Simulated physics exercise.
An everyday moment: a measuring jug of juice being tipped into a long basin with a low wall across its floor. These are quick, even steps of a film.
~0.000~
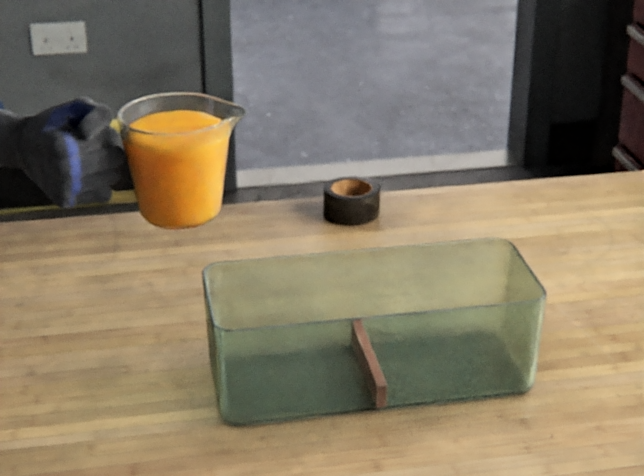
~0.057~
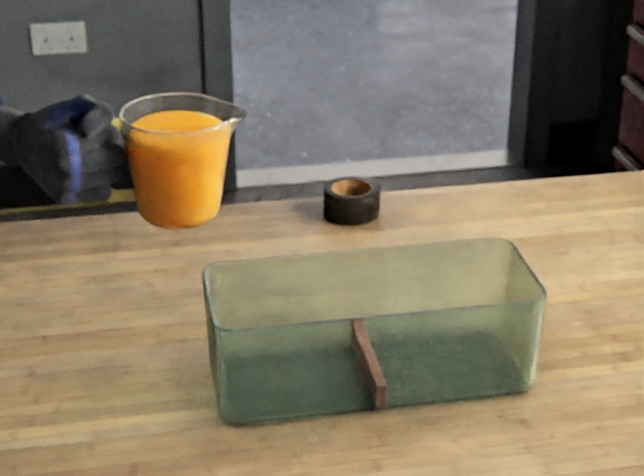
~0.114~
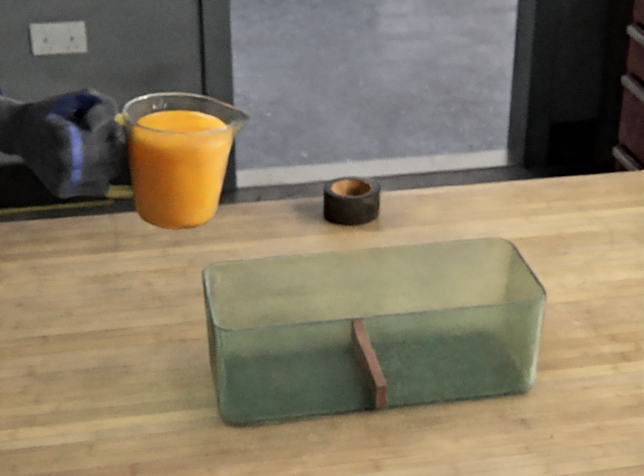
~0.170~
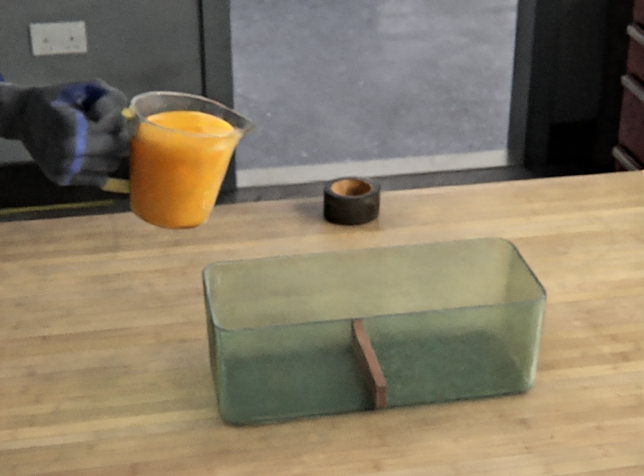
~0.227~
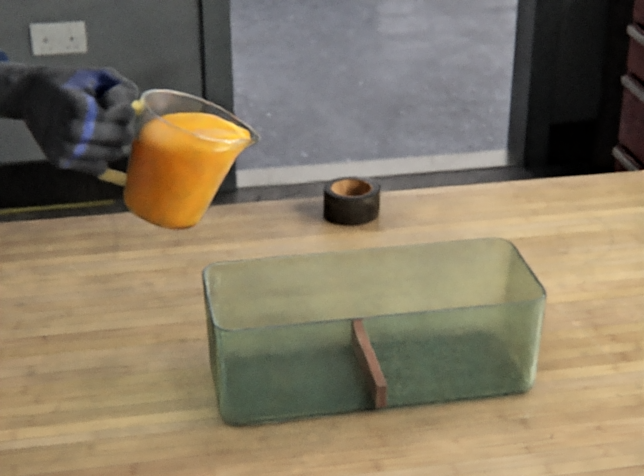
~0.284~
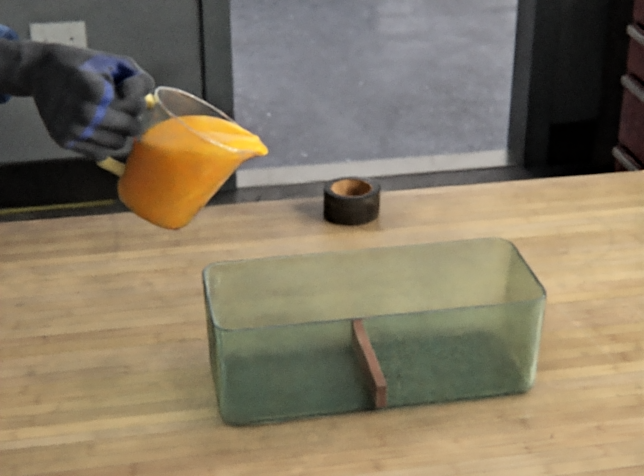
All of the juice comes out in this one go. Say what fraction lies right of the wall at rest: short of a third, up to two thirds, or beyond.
In the end less than a third is right of the wall.
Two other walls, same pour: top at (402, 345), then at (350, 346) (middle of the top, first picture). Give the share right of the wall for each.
Roughly 15 per cent, and 5 per cent.
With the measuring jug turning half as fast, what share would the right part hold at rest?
Near 10 %.
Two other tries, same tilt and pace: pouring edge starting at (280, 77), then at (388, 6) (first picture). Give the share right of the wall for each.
First some 25, then 75 per cent.
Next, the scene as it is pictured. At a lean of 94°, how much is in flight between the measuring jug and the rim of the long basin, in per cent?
Roughly 30 in a hundred.
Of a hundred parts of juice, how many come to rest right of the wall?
It comes to 15 per cent or so.
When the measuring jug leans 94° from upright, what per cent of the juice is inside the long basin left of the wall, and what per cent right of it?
Left about 25, right about 0.
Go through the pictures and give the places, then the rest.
The first picture shows tilt 0°; pouring edge (246, 110); surface from (124, 131) to (228, 123); the long basin's rim runs from (208, 298) to (528, 268); the wall's top is at (368, 353).
The second picture shows tilt 1°; pouring edge (248, 112); surface from (125, 130) to (228, 124).
The third picture shows tilt 6°; pouring edge (251, 117); surface from (128, 128) to (231, 125).
The fourth picture shows tilt 13°; pouring edge (256, 125); surface from (133, 129) to (237, 127).
The fifth picture shows tilt 22°; pouring edge (261, 137); surface from (137, 133) to (248, 130).
The sixth picture shows tilt 33°; pouring edge (264, 152); surface from (135, 141) to (249, 138); 2 per cent is over the edge.
A moment on, the measuring jug is tipped on its side and 45 per cent is still to pour, 25 is left of the wall and 0 right of it.
Next, the measuring jug is tipped right over and 4 per cent is still to pour, 79 is left of the wall and 5 right of it.
Then the measuring jug is tipped right over and 0 per cent is still to pour, 83 is left of the wall and 14 right of it.
Later the measuring jug is tipped right over and 0 per cent is still to pour, 83 is left of the wall and 14 right of it.
Finally, 83 per cent lies left of the wall, 15 right of it and 3 outside.
